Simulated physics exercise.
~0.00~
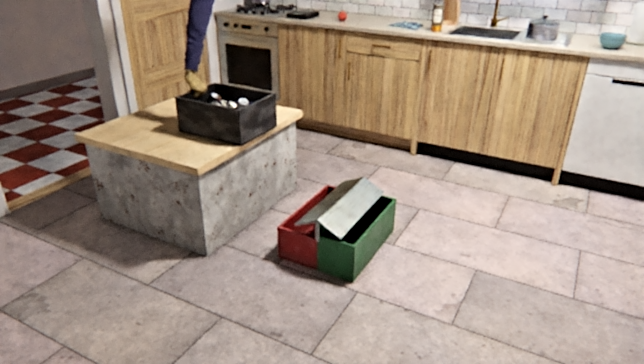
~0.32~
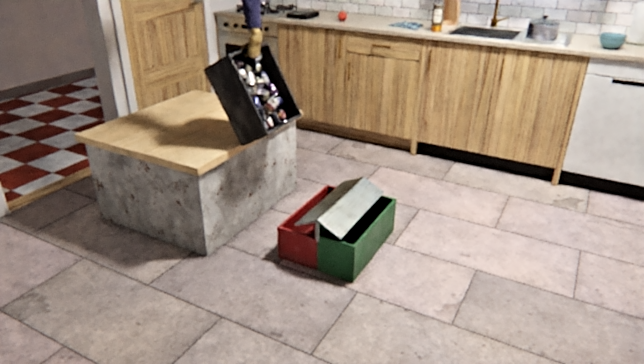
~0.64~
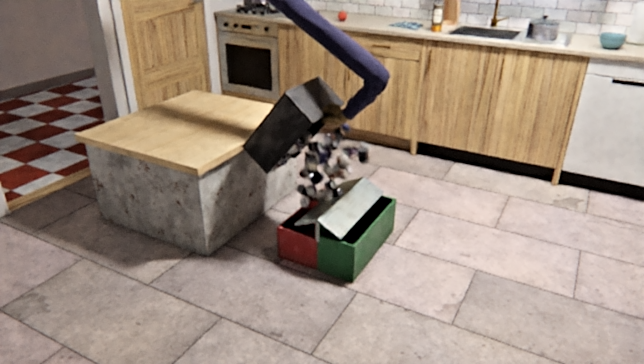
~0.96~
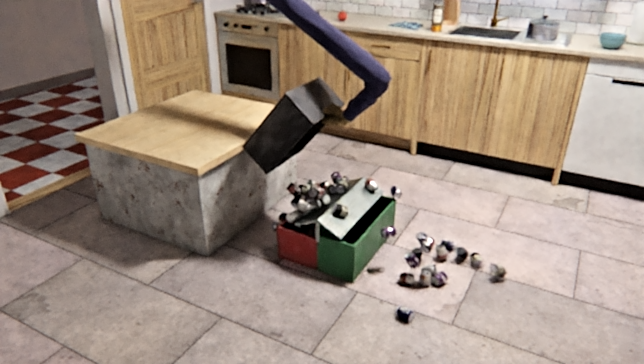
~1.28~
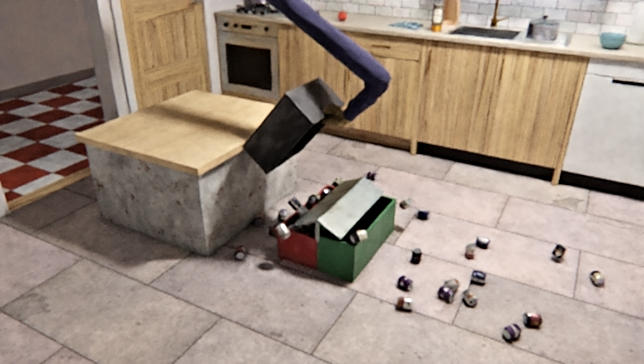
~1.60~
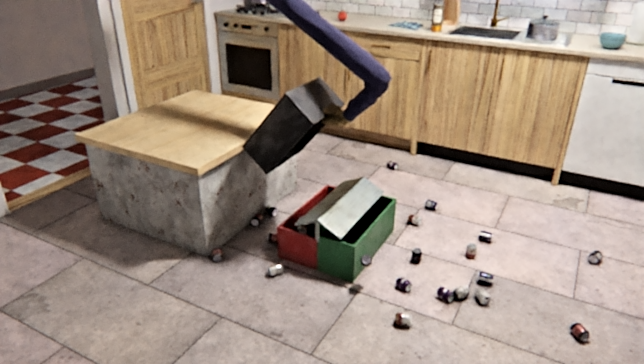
At first, a black box filled with small cans sits at the end of a wooden-topped bench in a kitchen, gripped by a dark blue arm. The arm lifts the box and tips it to the right, well past its side. The cans pour in a clump onto the pale ridge between a red tub and a green box. Many bounce and scatter over the floor to the right, while others heap on the red side. At the end, the box hangs tipped, and cans lie on the tiles on both sides of the containers.
